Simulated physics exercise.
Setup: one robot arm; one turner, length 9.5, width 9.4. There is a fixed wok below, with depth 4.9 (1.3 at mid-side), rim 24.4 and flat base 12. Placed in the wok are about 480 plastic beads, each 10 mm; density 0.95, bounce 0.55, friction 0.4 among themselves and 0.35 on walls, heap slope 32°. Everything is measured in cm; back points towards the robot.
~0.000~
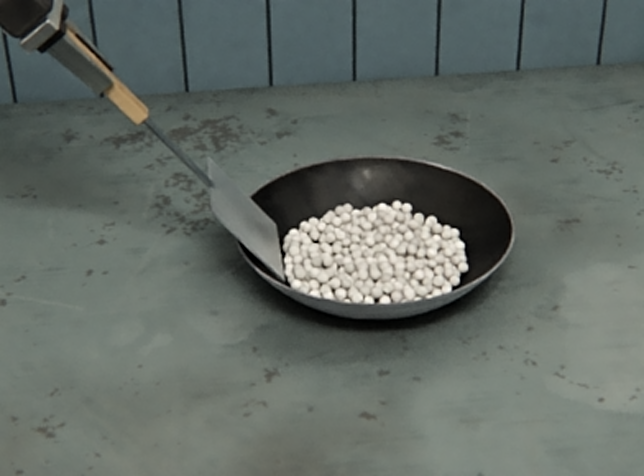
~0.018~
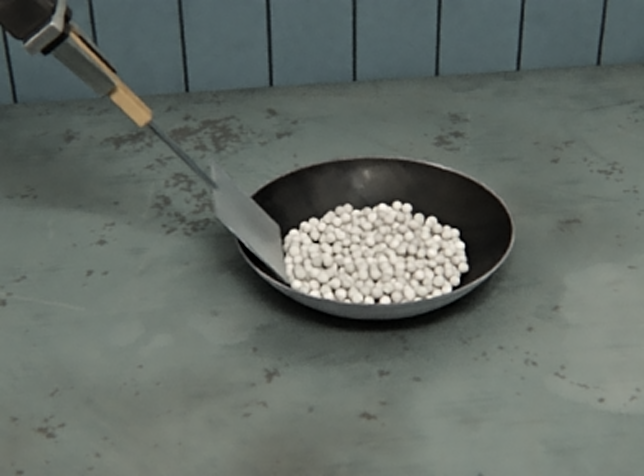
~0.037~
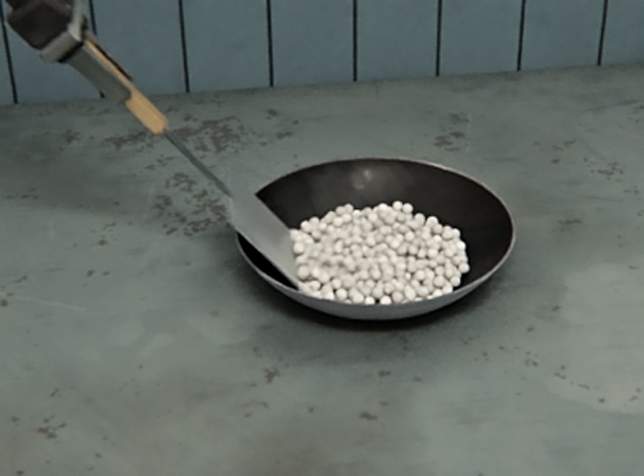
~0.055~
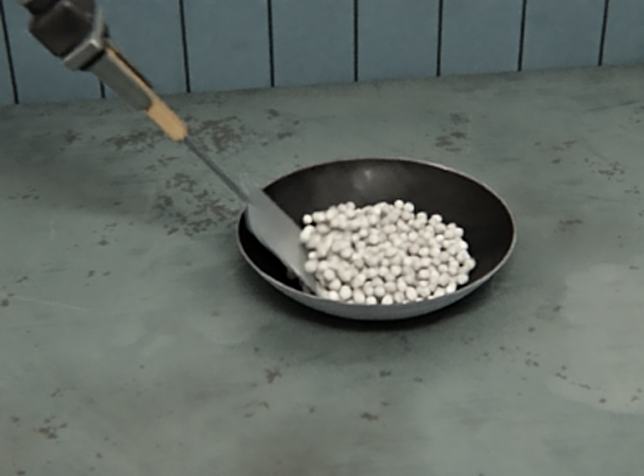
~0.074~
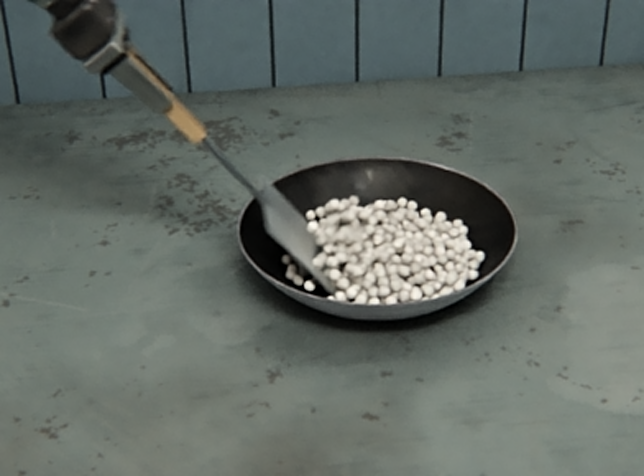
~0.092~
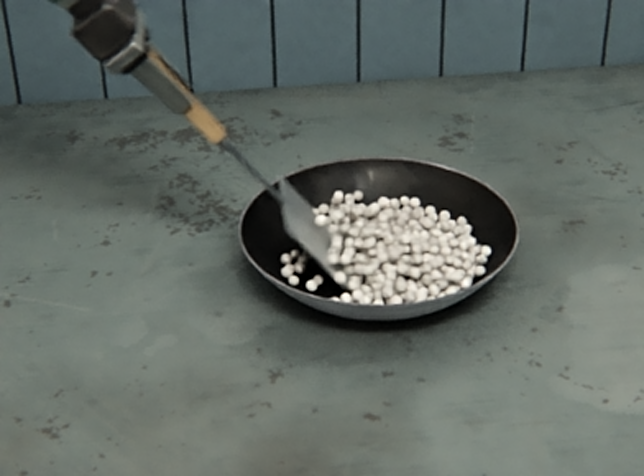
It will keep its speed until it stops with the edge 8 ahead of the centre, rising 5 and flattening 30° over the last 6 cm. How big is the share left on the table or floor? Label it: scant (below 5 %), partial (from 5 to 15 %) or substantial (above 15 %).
Substantial (above 15 %).
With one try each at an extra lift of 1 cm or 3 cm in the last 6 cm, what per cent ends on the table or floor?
25 and 25 per cent.
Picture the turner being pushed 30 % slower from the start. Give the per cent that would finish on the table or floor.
It would be roughly 10 percent.
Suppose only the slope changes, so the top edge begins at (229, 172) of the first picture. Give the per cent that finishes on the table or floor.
25 percent or so.
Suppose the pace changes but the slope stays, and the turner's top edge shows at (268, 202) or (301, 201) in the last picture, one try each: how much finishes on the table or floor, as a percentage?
10 % and 30 %.
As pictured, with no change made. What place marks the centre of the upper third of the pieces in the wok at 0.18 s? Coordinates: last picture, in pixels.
It is centred at about (444, 230).
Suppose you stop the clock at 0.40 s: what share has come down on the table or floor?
Share at that moment: About 10 %.
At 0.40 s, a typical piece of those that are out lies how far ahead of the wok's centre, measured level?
I'd say some 22 centimetres.
After 0.14 s, sloping 53°, highest piece 9 above the table; 477 in the wok.
After 0.18 s, sloping 40°, highest piece 9 above the table; 477 in the wok.
After 0.40 s, sloping 23°, highest piece 9 above the table; 384 in the wok, 45 on the table or floor, 48 on the blade or in flight.
After 1.45 s, sloping 23°, highest piece 4 above the table; 384 in the wok, 93 on the table or floor.
At rest, 384 in the wok, 93 on the table or floor. That is 19 % on the table or floor.
